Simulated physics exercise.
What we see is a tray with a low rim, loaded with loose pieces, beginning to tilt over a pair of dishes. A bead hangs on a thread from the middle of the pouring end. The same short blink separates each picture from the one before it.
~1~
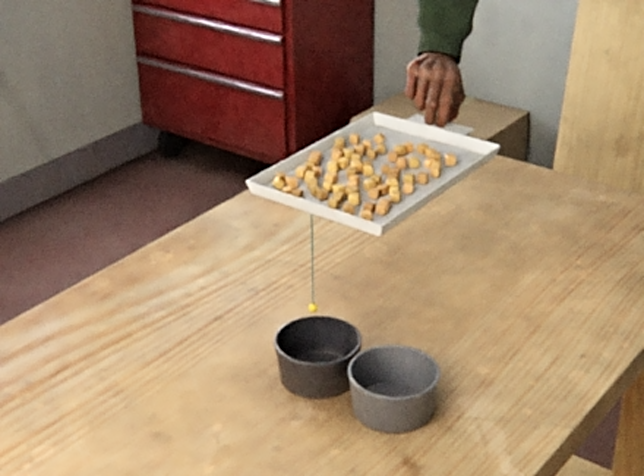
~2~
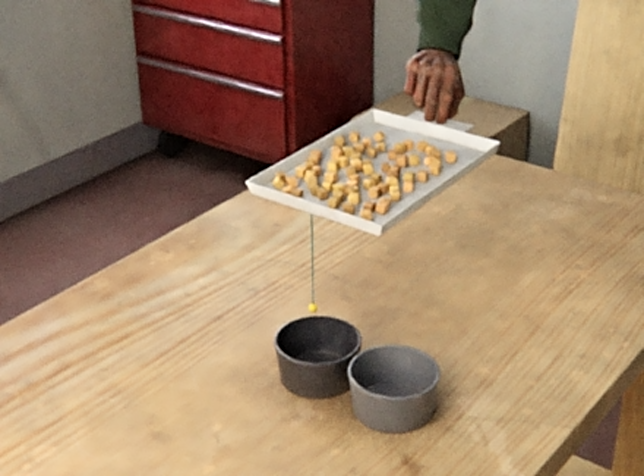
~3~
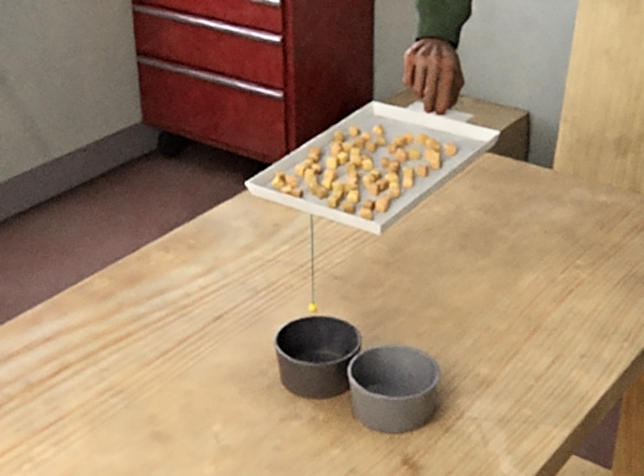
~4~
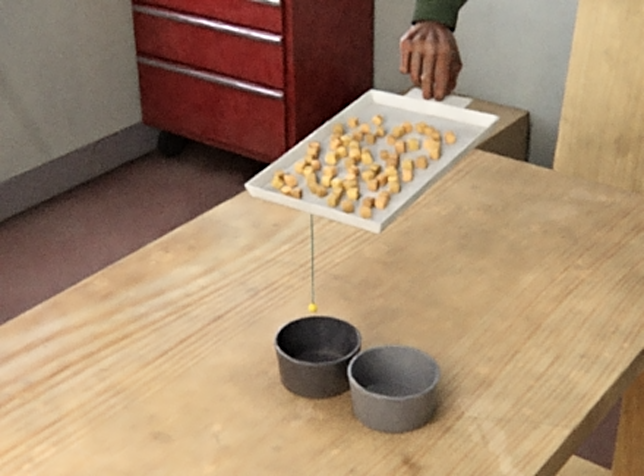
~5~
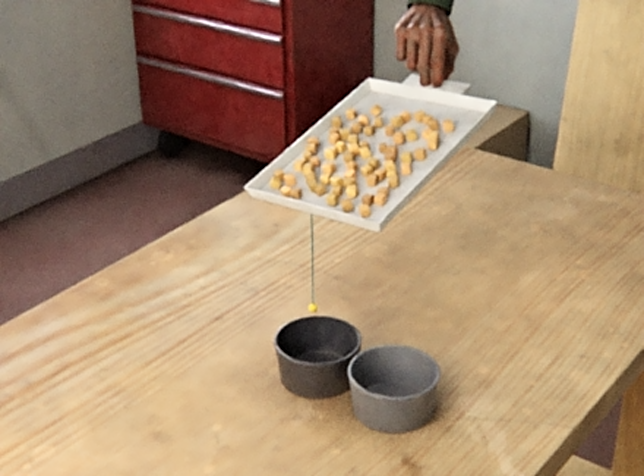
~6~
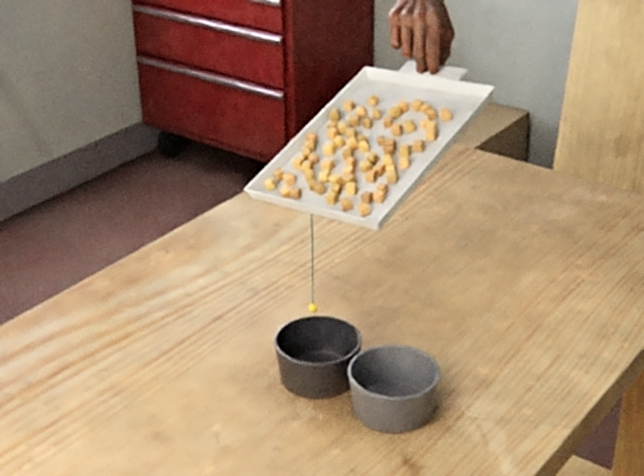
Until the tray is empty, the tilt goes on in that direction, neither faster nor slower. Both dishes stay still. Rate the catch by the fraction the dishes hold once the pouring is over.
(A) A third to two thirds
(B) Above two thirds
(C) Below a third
The answer is C.
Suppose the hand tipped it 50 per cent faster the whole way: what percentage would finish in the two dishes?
Roughly 10%.
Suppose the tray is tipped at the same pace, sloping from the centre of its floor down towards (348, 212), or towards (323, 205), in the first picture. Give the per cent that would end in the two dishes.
The first try would leave around 60 per cent there, the second around 20 per cent.
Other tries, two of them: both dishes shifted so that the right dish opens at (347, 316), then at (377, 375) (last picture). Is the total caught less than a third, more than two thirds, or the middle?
Case one, below one third; case two, less than a third.
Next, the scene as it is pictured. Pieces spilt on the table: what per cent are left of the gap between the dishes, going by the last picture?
Close to 100 per cent.
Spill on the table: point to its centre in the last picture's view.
Estimate: About (211, 364).
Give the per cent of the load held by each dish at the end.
The left dish holds 10 % and the right dish holds 0 %.
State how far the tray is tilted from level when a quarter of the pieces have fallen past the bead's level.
Tilt: Around 115 degrees.
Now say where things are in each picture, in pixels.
The first frame shows corners of the pouring end (252, 181) and (380, 223), level; middle of the load (351, 173), small wooden cubes; left dish (292, 374); right dish (369, 408); bead on its thread (313, 308).
The second frame shows corners of the pouring end (252, 181) and (380, 223), level; middle of the load (351, 172).
The third frame shows corners of the pouring end (251, 182) and (379, 222), tipped barely, lowest at the left corner; middle of the load (351, 168).
The fourth frame shows corners of the pouring end (251, 184) and (378, 221), tipped a little, lowest at the left corner; middle of the load (350, 163).
The fifth frame shows corners of the pouring end (250, 186) and (377, 220), tipped a little, lowest at the left corner; middle of the load (349, 158).
The sixth frame shows corners of the pouring end (250, 188) and (376, 219), tipped clearly, lowest at the left corner; middle of the load (347, 154); left dish (292, 374); right dish (369, 408).
Just after the last frame, tray tipped steeply; every one on the tray.
A moment on, tray tipped right over; almost all on the tray; just a few in the left dish; just a few outside both; just a few in the air.
Further on, tray tipped past a quarter turn; about a tenth in the left dish; the larger part outside both.
When it is over, tray tipped past a quarter turn; not one in the right dish; about a tenth in the left dish; the larger part outside both.
